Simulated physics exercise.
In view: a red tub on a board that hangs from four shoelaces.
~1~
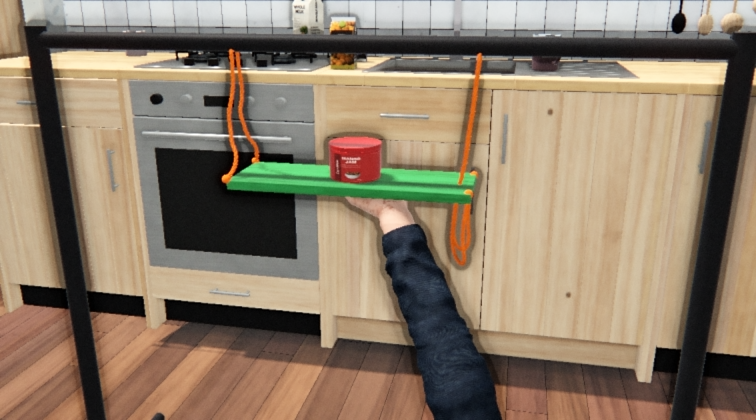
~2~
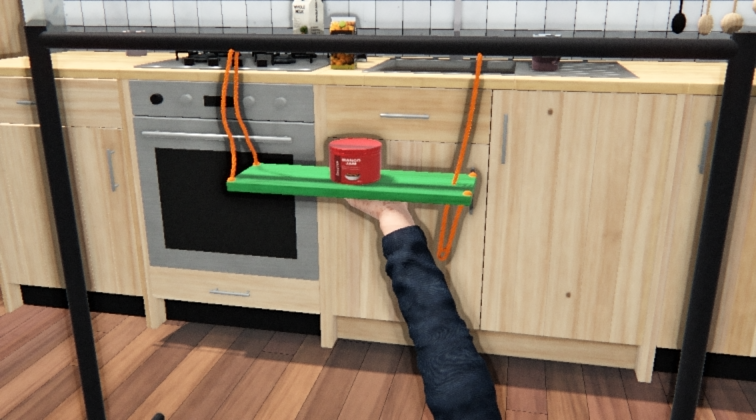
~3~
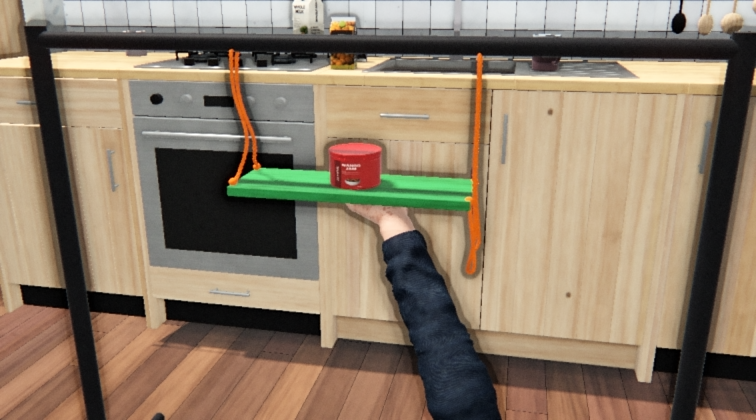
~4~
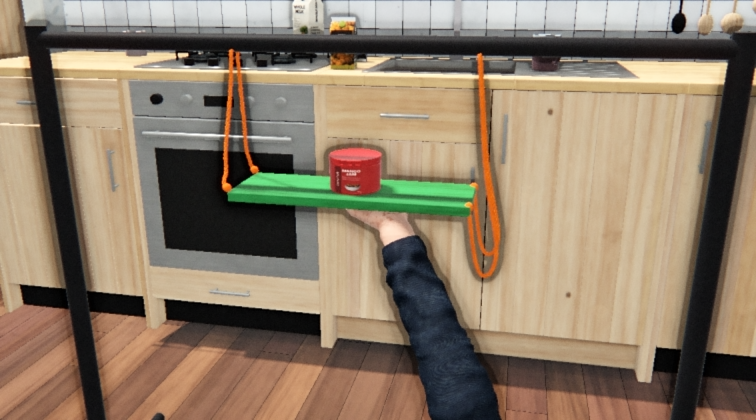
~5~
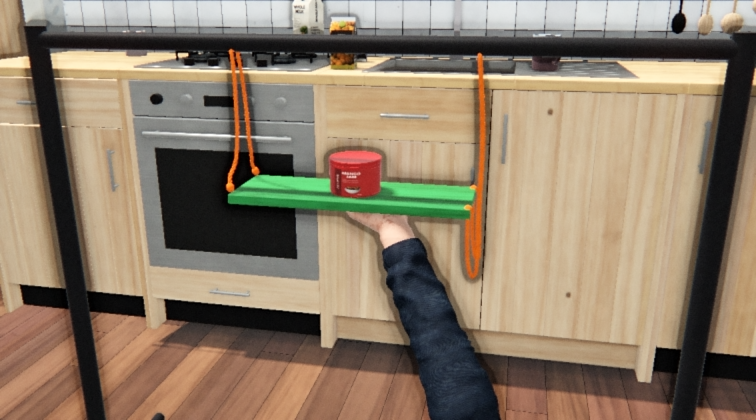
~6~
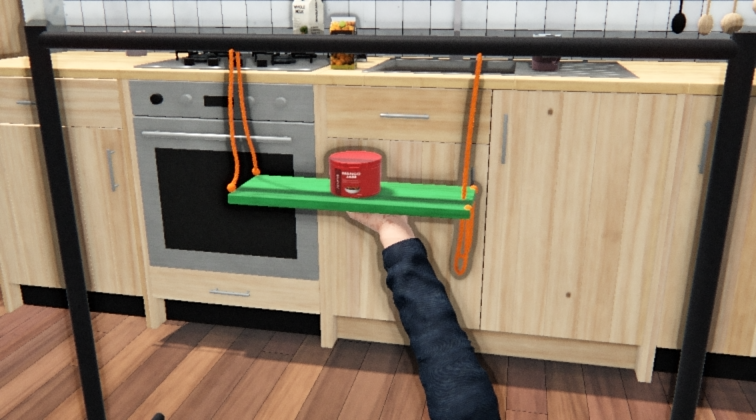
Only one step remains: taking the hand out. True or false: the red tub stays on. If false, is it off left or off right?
False, off right.
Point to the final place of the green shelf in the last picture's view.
The centre lies at (329, 259).
Then, 0.60 s on from there, board tipped 28° down to the right; tub falling near (575, 384).
Then, 1.26 s on from there, board tipped 38° down to the right; tub on the floor.
In the end, board tipped 38° down to the right; tub on the floor. The red tub goes off on the right.
